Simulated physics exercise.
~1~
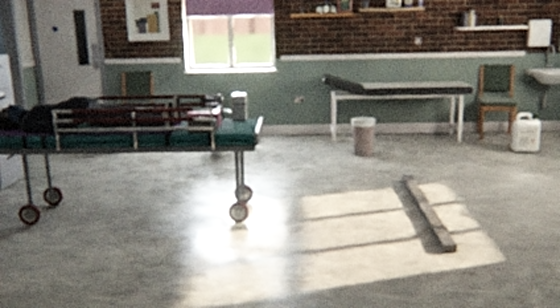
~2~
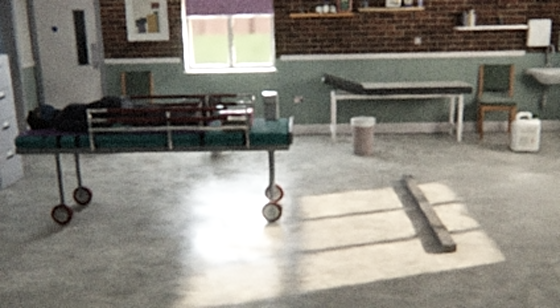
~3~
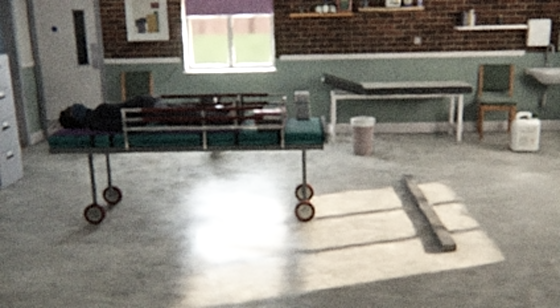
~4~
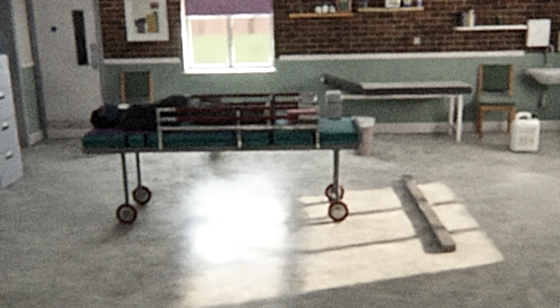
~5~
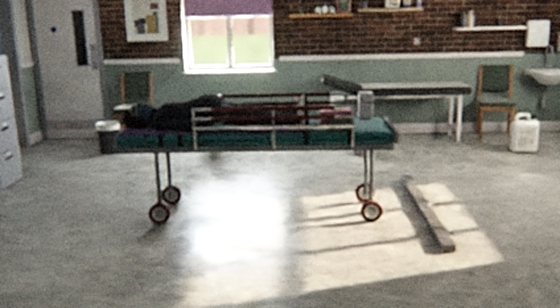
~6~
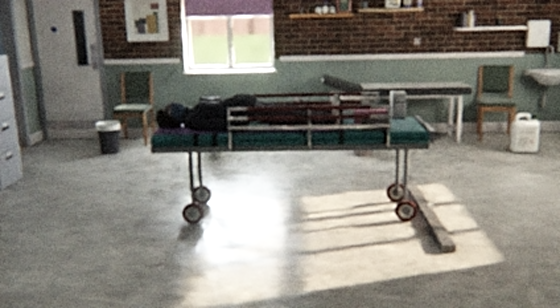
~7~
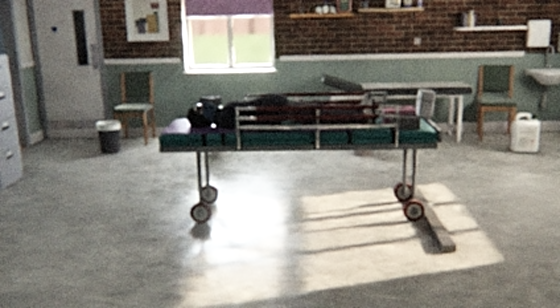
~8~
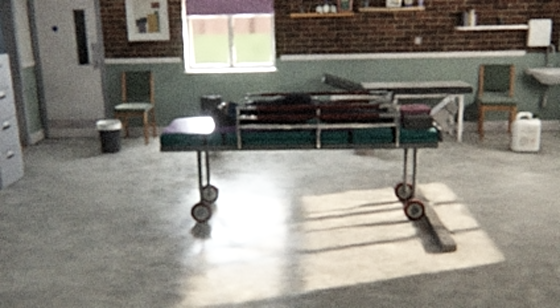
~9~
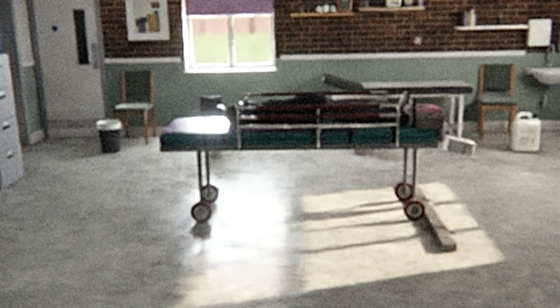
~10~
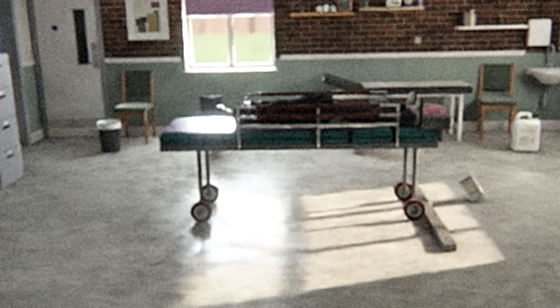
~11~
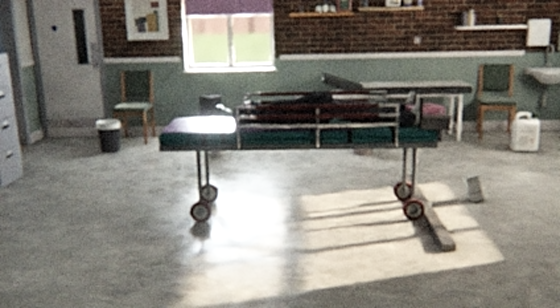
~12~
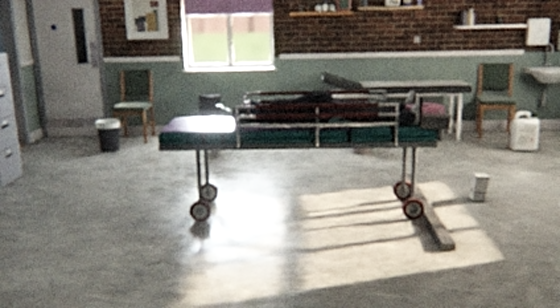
A gurney carrying a person lying flat rolled right across a sunlit room and stopped abruptly at a low sill; the person slid toward the right end but stayed aboard, while a small pale pump toppled off and landed on the floor.
